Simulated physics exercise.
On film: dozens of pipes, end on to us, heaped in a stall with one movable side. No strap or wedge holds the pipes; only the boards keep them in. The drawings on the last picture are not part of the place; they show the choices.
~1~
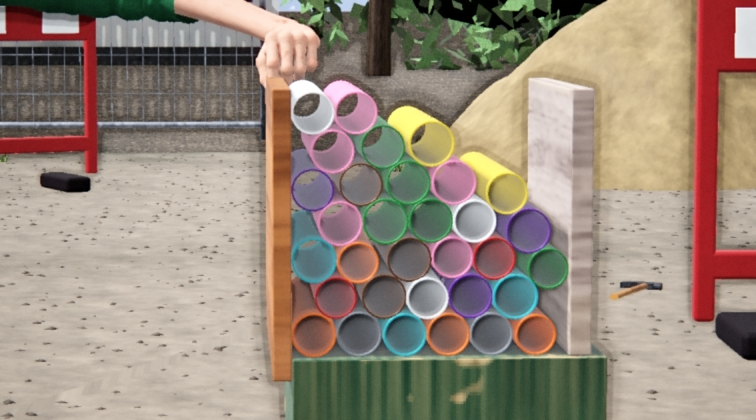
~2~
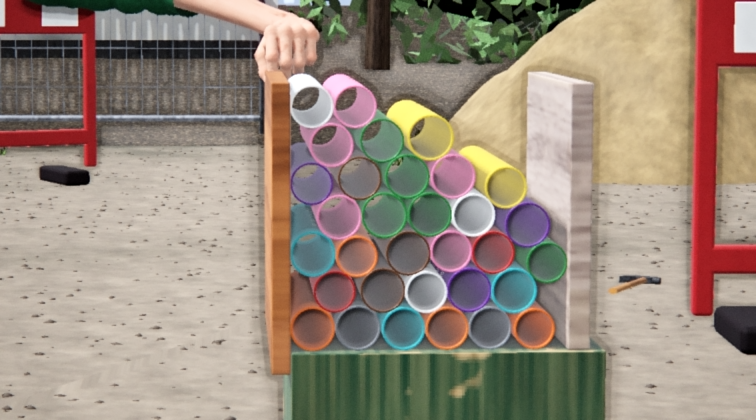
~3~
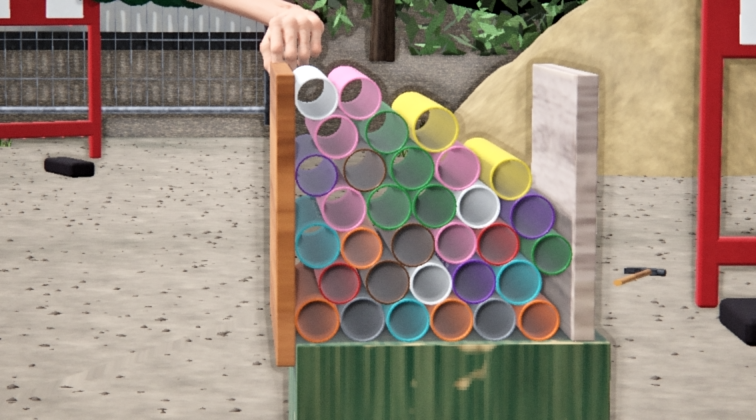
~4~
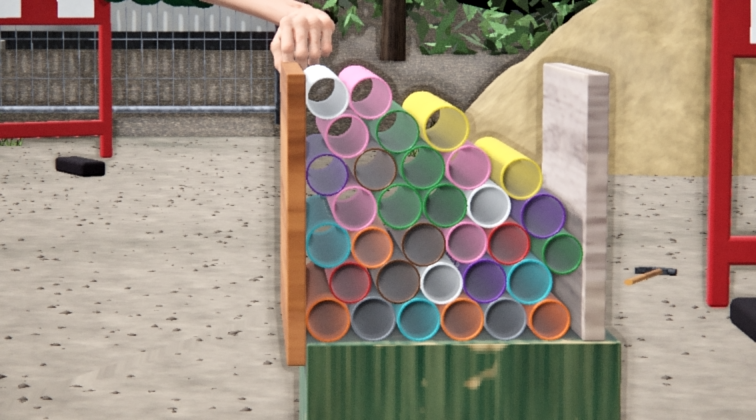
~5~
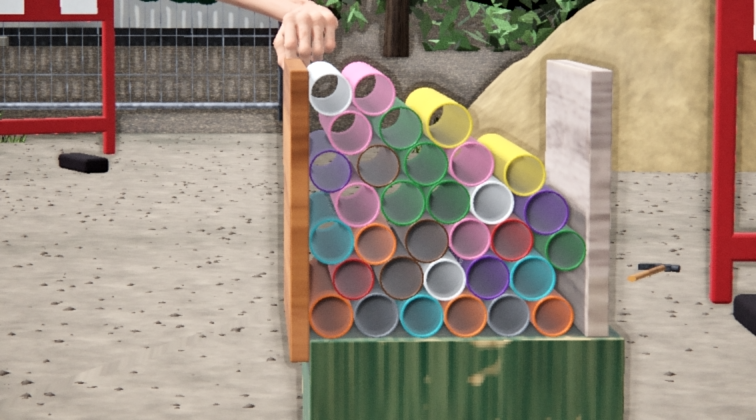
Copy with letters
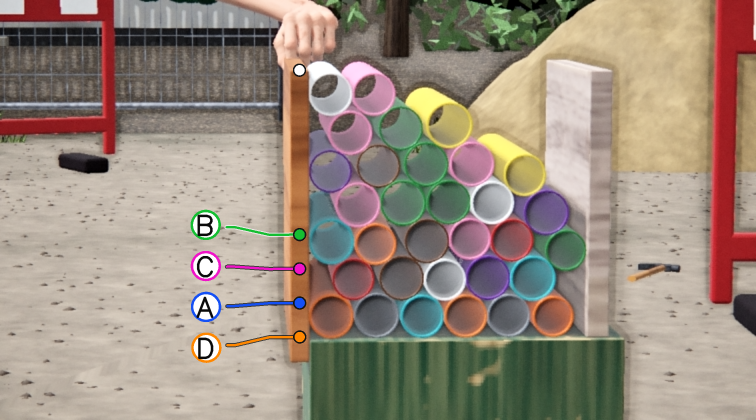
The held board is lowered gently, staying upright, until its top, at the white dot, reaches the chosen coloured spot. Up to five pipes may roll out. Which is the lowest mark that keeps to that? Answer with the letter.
The lowest mark that will do is C.
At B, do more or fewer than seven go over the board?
It loses fewer than seven.
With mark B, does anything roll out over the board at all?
Yes, at B.
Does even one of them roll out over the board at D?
Yes.
On the marked copy, A at (300, 303); B at (300, 234); C at (300, 269); D at (300, 337); the white dot at (300, 70).
Following C. Soon after the start, top of the board (309, 154).
Later, top of the board (309, 248).
In the end, top of the board (309, 267), four out over the board.
As for the rest, A more than five out over the board; B four out over the board; D more than five out over the board.
